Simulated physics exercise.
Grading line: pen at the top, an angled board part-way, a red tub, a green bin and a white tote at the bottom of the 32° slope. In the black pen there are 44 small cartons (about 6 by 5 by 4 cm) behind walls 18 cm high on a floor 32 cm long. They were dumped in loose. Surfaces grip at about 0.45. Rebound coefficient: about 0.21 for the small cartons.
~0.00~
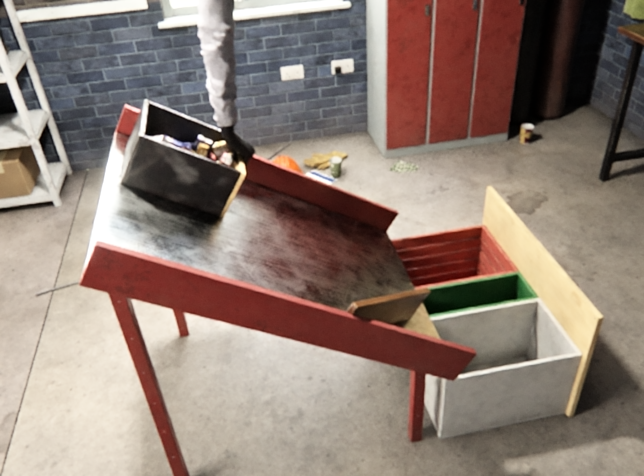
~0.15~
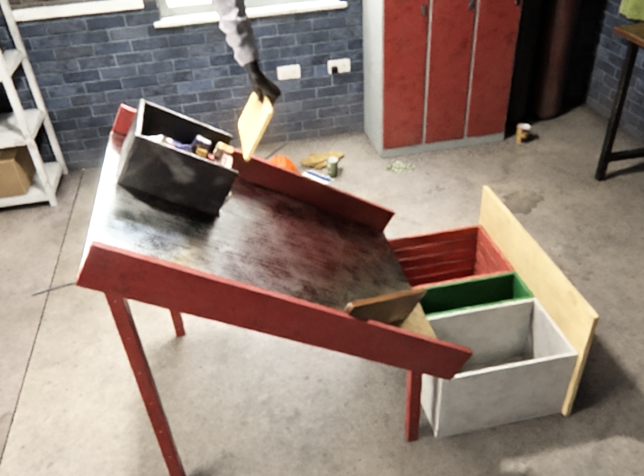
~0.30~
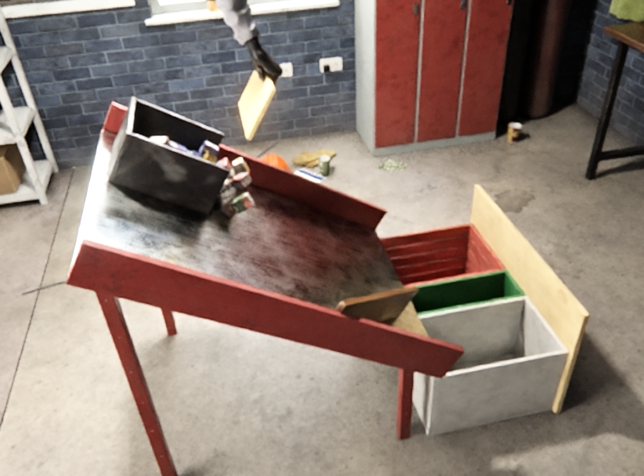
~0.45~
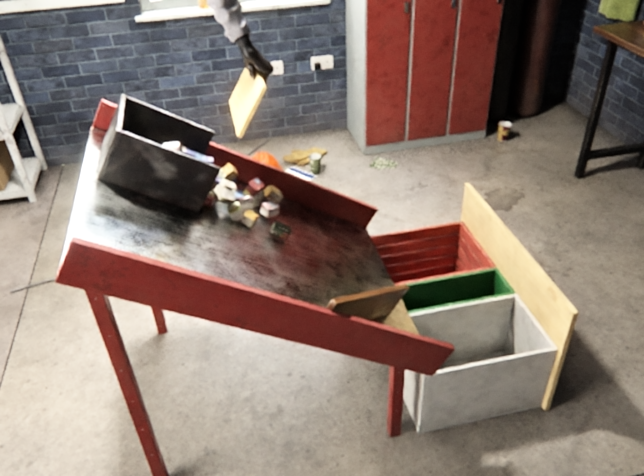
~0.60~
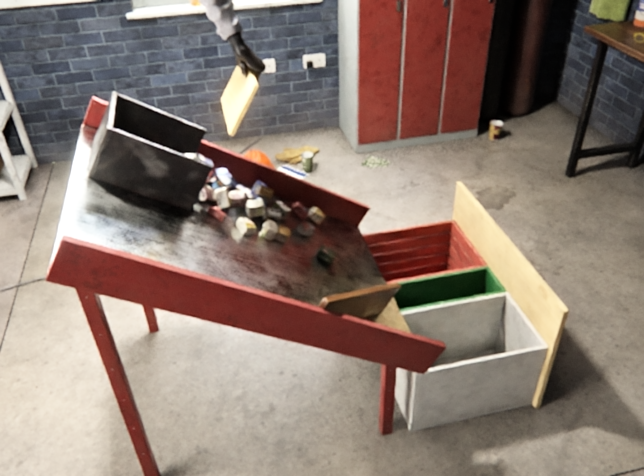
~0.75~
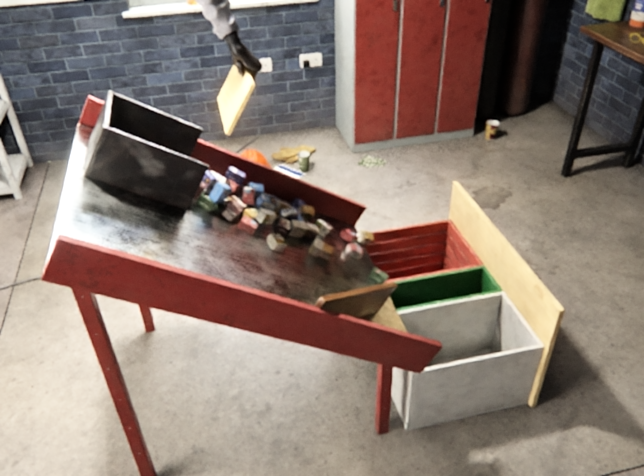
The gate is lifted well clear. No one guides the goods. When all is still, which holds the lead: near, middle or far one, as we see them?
Look in the rearmost one, the red tub.
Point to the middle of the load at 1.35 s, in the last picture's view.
Near (423, 294).
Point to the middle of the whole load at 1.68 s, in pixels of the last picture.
Near (431, 296).
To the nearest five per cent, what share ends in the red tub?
About 85 per cent.
After 0.90 s, 1 still in the black pen, 3 in the red tub, 1 in the green bin, 38 on the slope and 1 in the air.
After 1.08 s, 12 in the red tub, 3 in the green bin, 25 on the slope and 4 in the air.
After 1.35 s, 26 in the red tub, 5 in the green bin, 8 on the slope and 5 in the air.
Outcome (at 1.68 s), 37 in the red tub and 7 in the green bin.
